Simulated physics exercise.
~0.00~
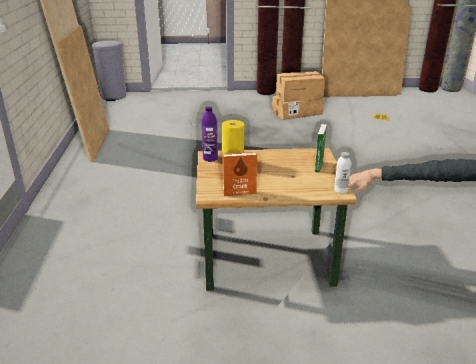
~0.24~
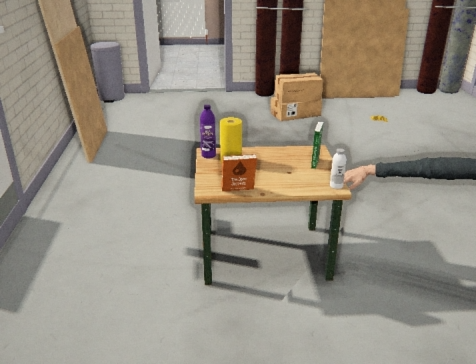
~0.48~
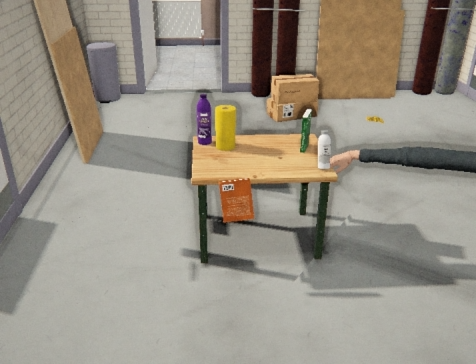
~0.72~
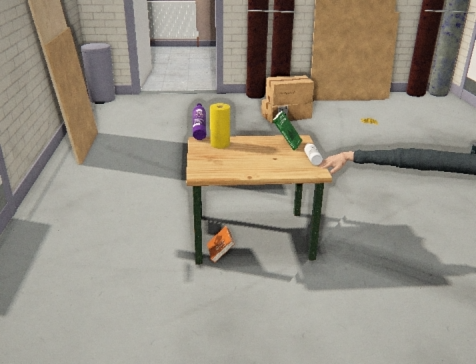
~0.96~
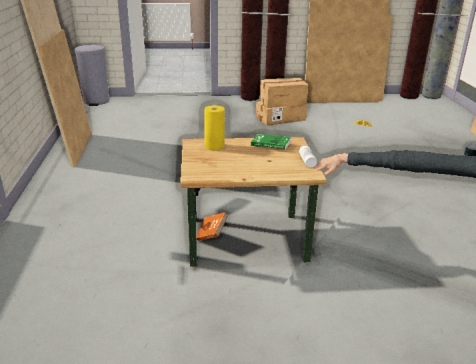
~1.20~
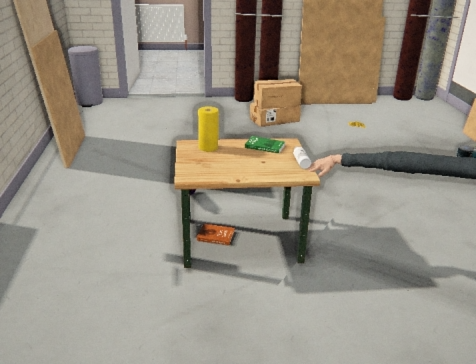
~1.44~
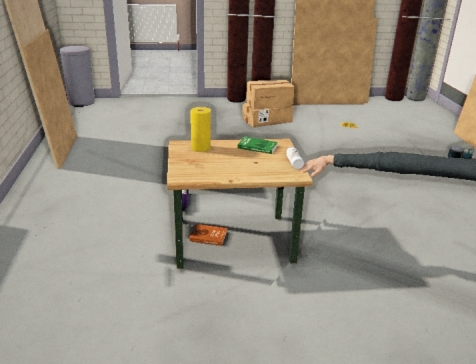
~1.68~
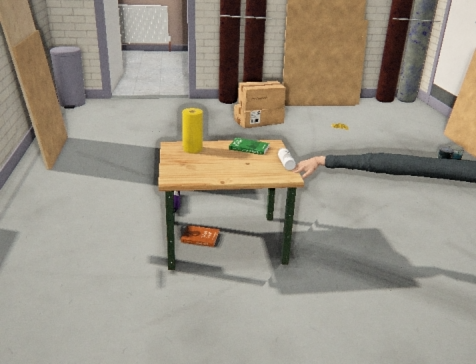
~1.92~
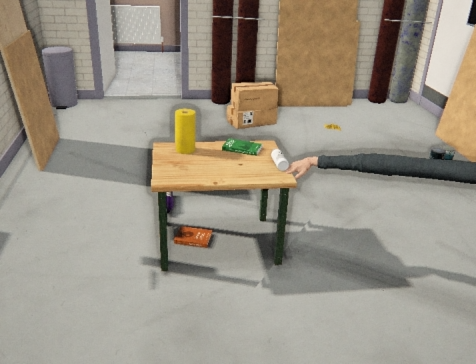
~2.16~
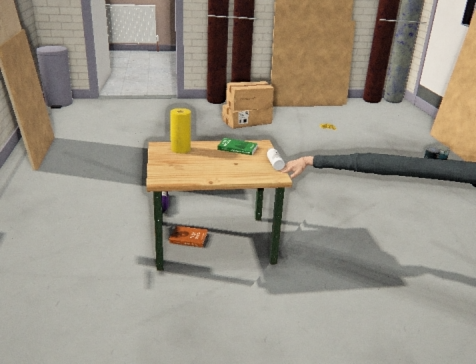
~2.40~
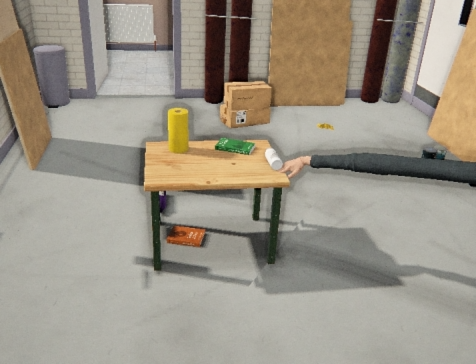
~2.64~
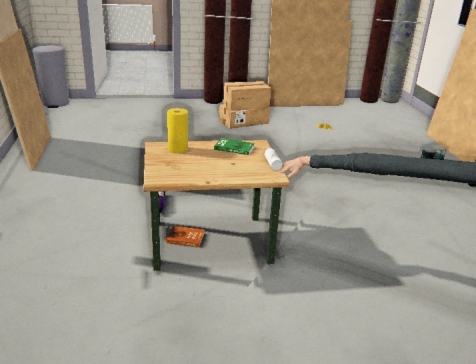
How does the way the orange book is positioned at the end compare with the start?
At the start the orange book stands upright on the table. At the end it lies on its side, down below the tabletop.
A table jerks back, two items fall off, two topple, and the yellow roll stays upright.
